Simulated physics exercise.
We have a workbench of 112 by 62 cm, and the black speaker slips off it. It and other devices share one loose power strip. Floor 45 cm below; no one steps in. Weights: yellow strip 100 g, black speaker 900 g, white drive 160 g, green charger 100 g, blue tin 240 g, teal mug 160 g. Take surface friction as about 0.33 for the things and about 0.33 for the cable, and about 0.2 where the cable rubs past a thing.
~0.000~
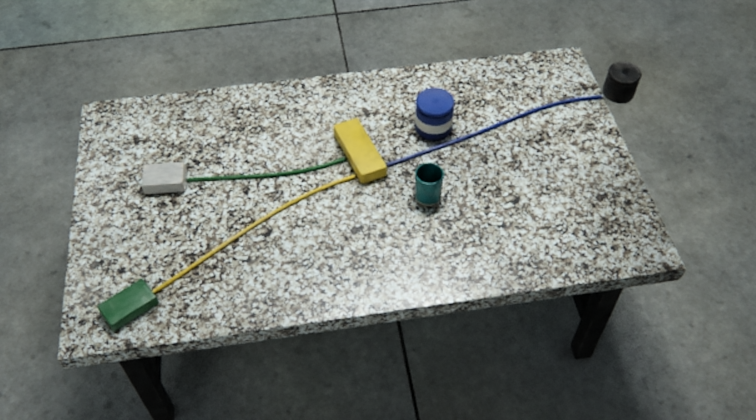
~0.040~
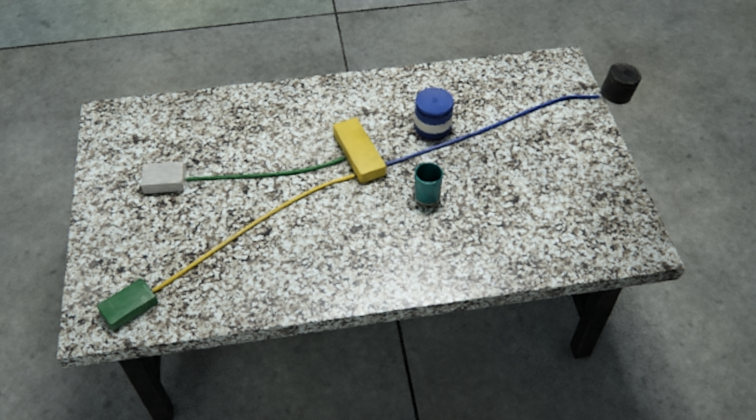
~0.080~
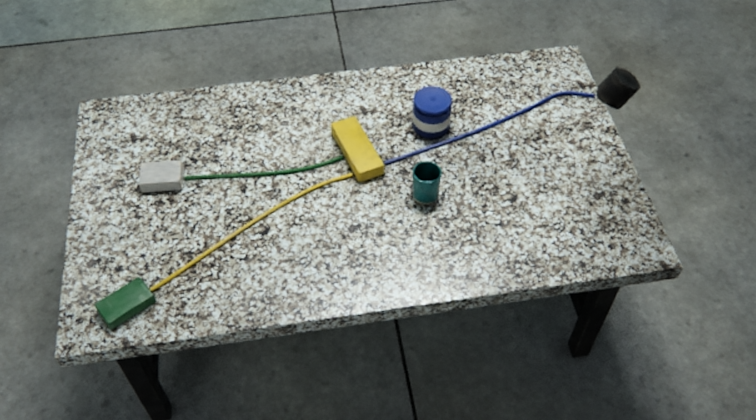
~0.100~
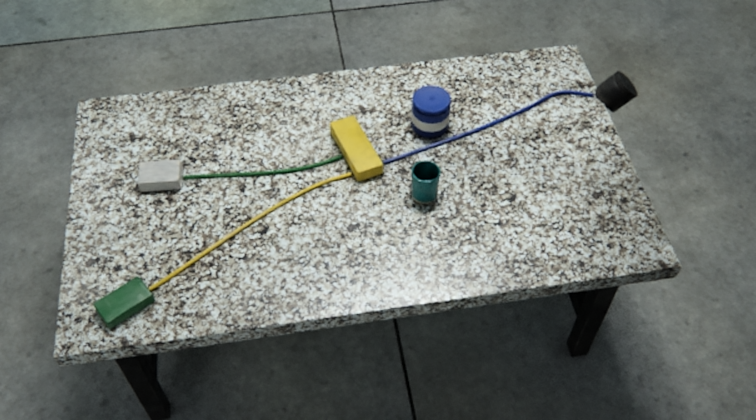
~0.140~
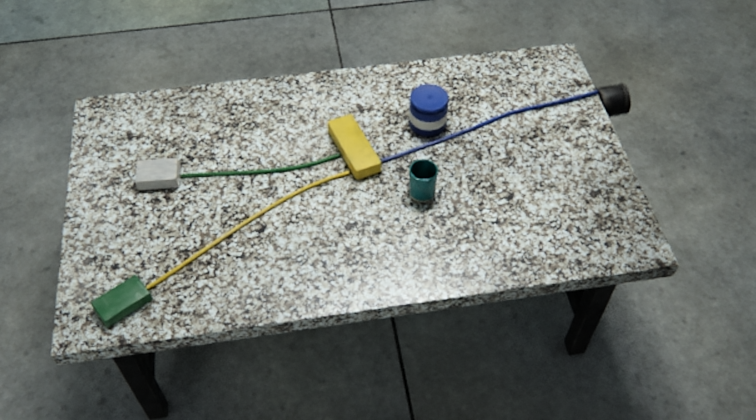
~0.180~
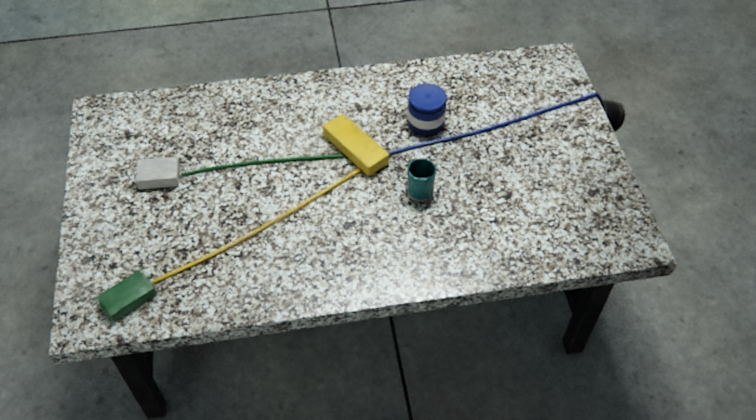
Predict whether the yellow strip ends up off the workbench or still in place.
Prediction: The yellow strip is off the workbench.
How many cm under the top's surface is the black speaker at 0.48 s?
40 cm or so.
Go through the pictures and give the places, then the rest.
Shows, yellow strip (359, 145); blue cable runs through (494, 126) (533, 111) (573, 100), in the first frame.
Shows, black speaker (624, 73); blue cable runs through (494, 126) (570, 97), in the second frame.
Shows, black speaker (618, 88); blue cable runs through (492, 125) (565, 93), in the third frame.
Shows, black speaker (616, 92); blue cable runs through (491, 124) (563, 92), in the fourth frame.
Shows, black speaker (612, 101); blue cable runs through (400, 155) (489, 121) (571, 99), in the fifth frame.
Shows, yellow strip (355, 139); blue cable runs through (407, 149) (452, 138) (503, 124) (544, 111) (584, 98), in the sixth frame.
After 0.5 s, the strip's end of the blue cable at (557, 131); yellow strip 37 cm off its start, green charger 40 cm off its start, white drive 38 cm off its start.
After 0.8 s, the strip has left the top; yellow strip over the edge, white drive 72 cm off its start, green charger 65 cm off its start.
After 1.1 s, the strip has left the top; yellow strip over the edge, white drive 86 cm off its start at (576, 111), green charger 85 cm off its start at (525, 130).
After 1.4 s, the strip has left the top; yellow strip over the edge, white drive 91 cm off its start, green charger 87 cm off its start.
After 2.6 s, the strip has left the top; yellow strip over the edge, white drive over the edge, green charger 87 cm off its start at (538, 129), black speaker over the edge.
